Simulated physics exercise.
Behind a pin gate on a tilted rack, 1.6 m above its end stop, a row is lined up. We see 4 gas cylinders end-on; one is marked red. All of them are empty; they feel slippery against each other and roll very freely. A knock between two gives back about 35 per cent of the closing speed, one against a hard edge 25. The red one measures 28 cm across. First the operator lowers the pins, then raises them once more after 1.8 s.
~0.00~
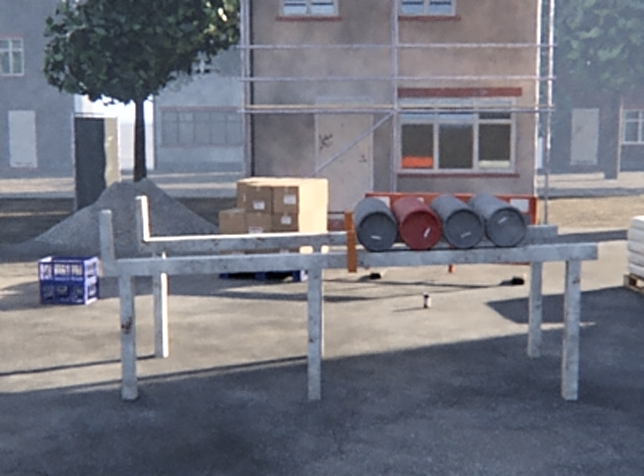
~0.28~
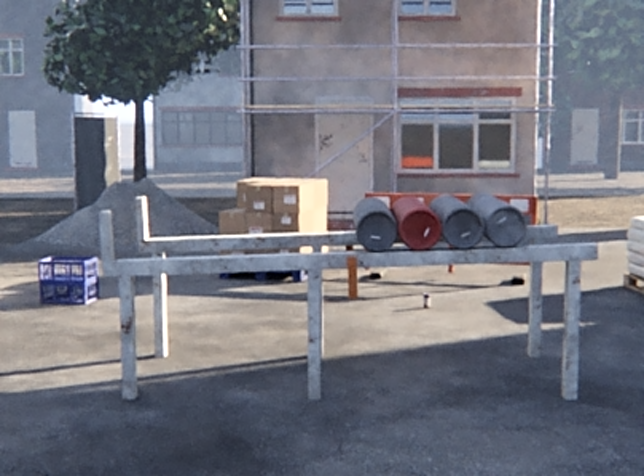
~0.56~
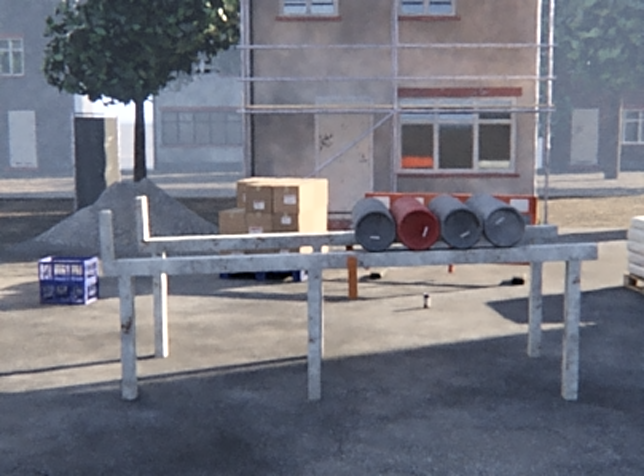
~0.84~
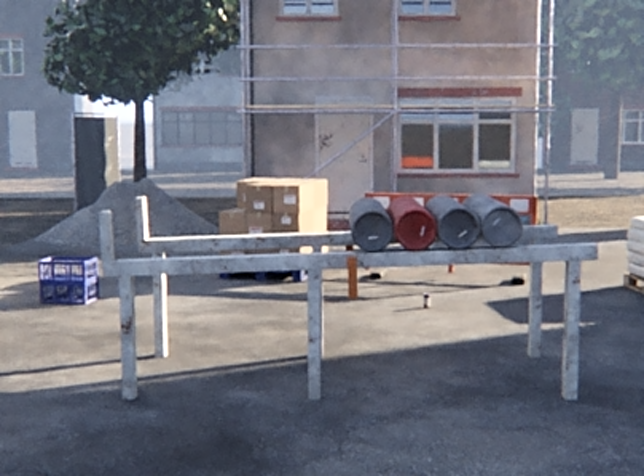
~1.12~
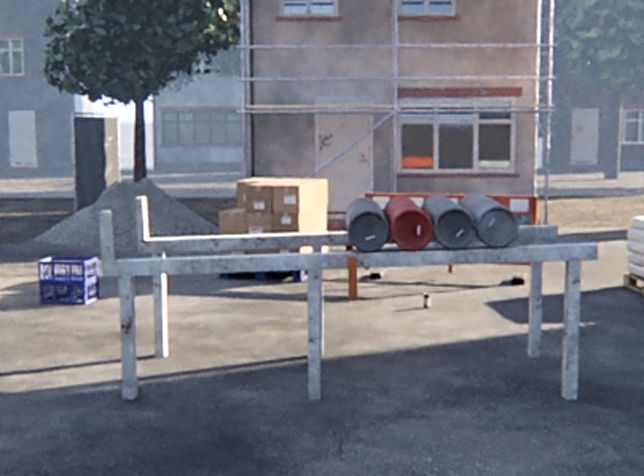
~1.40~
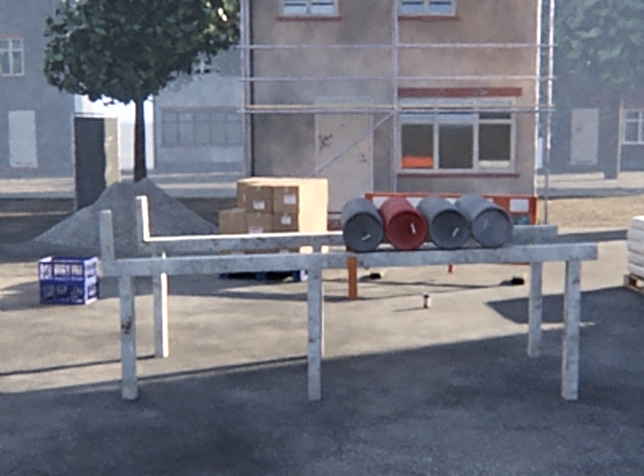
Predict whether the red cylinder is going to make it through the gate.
Most likely it is left in the queue.
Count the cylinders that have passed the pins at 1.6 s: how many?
At that point the count stands at 0.
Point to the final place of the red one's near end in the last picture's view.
Roughly (378, 231).
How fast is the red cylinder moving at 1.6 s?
0.2 m/s or so.
Then, 1.6 s in, red is on the rails, 35 cm above the pins, rolling left; 0 below the pins.
Then, 1.8 s in, red is on the rails, 30 cm above the pins, rolling left; 0 below the pins.
Then, 2.8 s in, red is on the rails, 15 cm above the pins; 1 below the pins.
In the end (4.7 s), red is on the rails, 15 cm above the pins; 1 below the pins.
